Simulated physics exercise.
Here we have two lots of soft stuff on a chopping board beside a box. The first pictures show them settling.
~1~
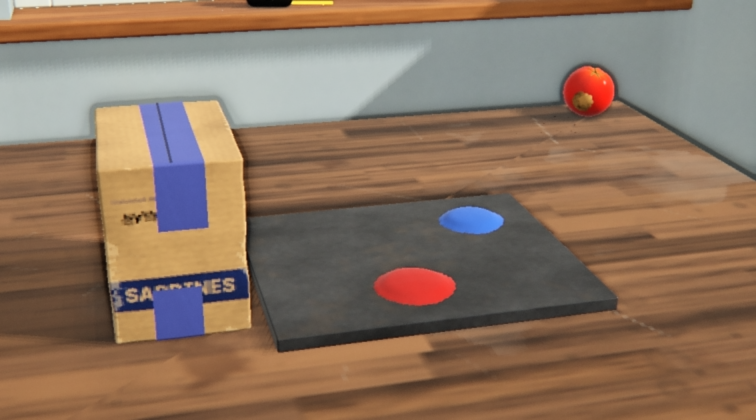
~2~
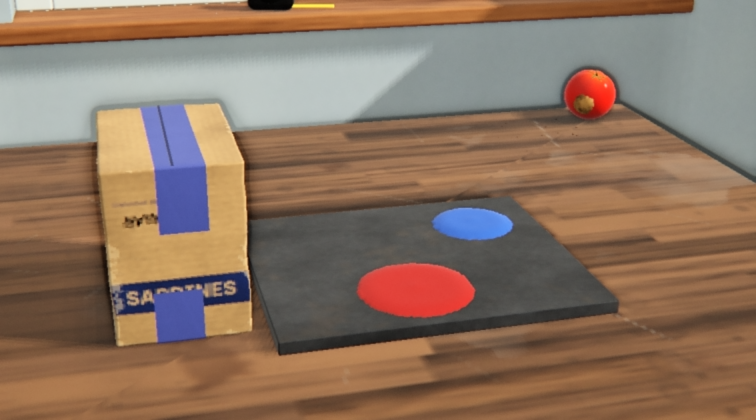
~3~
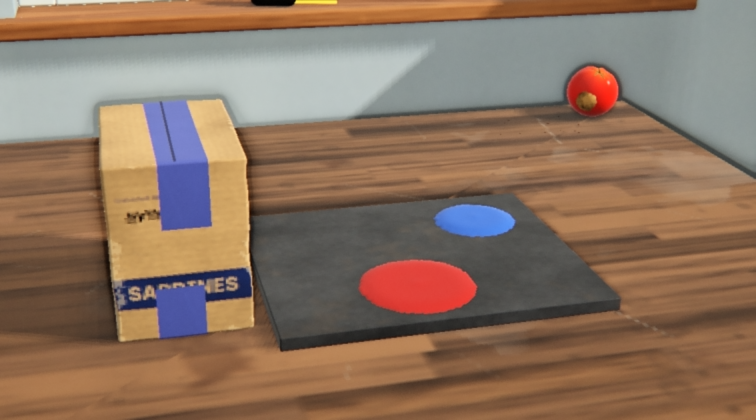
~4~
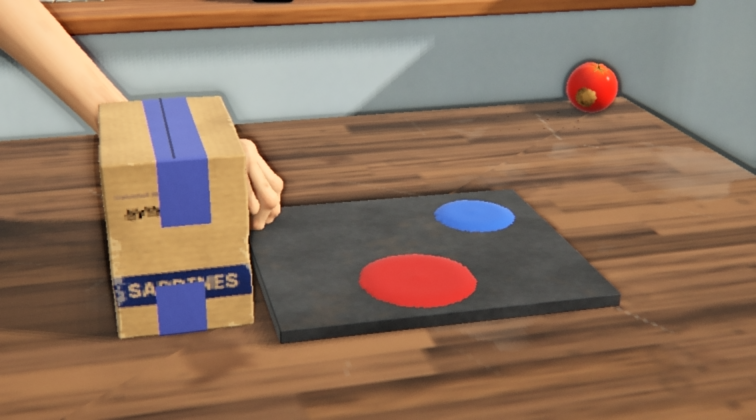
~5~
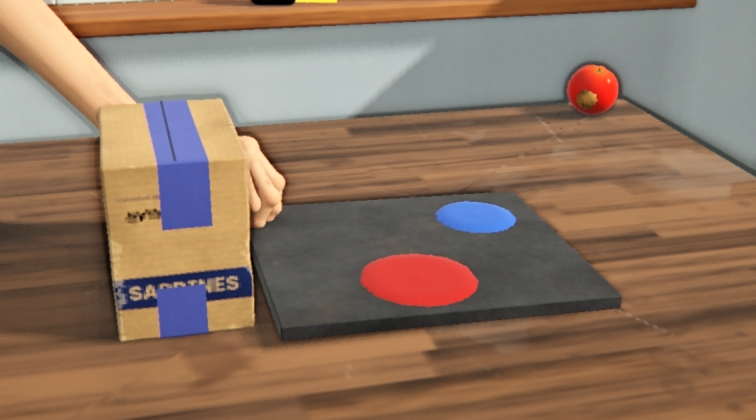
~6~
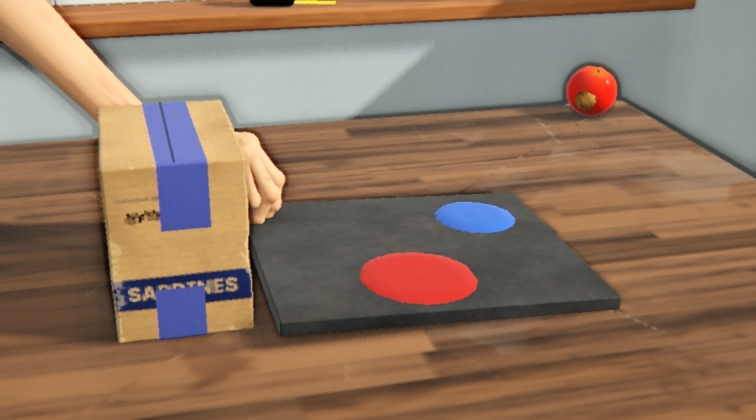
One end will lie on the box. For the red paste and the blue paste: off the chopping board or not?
As for the red paste, it runs off the low end; the blue paste runs off the low end.
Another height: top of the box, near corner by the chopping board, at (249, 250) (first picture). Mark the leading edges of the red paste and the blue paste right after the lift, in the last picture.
The first near (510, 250), the second near (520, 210).
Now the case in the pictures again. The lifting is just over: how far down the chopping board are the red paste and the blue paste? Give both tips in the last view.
In turn (570, 249) and (540, 212).
Next, slope about 34°; the red paste has crept down a long way; the blue paste is dripping off the low end.
After that, the red paste is dripping off the low end; the blue paste is dripping off the low end.
Finally, slope about 34°; the red paste is dripping off the low end; the blue paste is dripping off the low end.
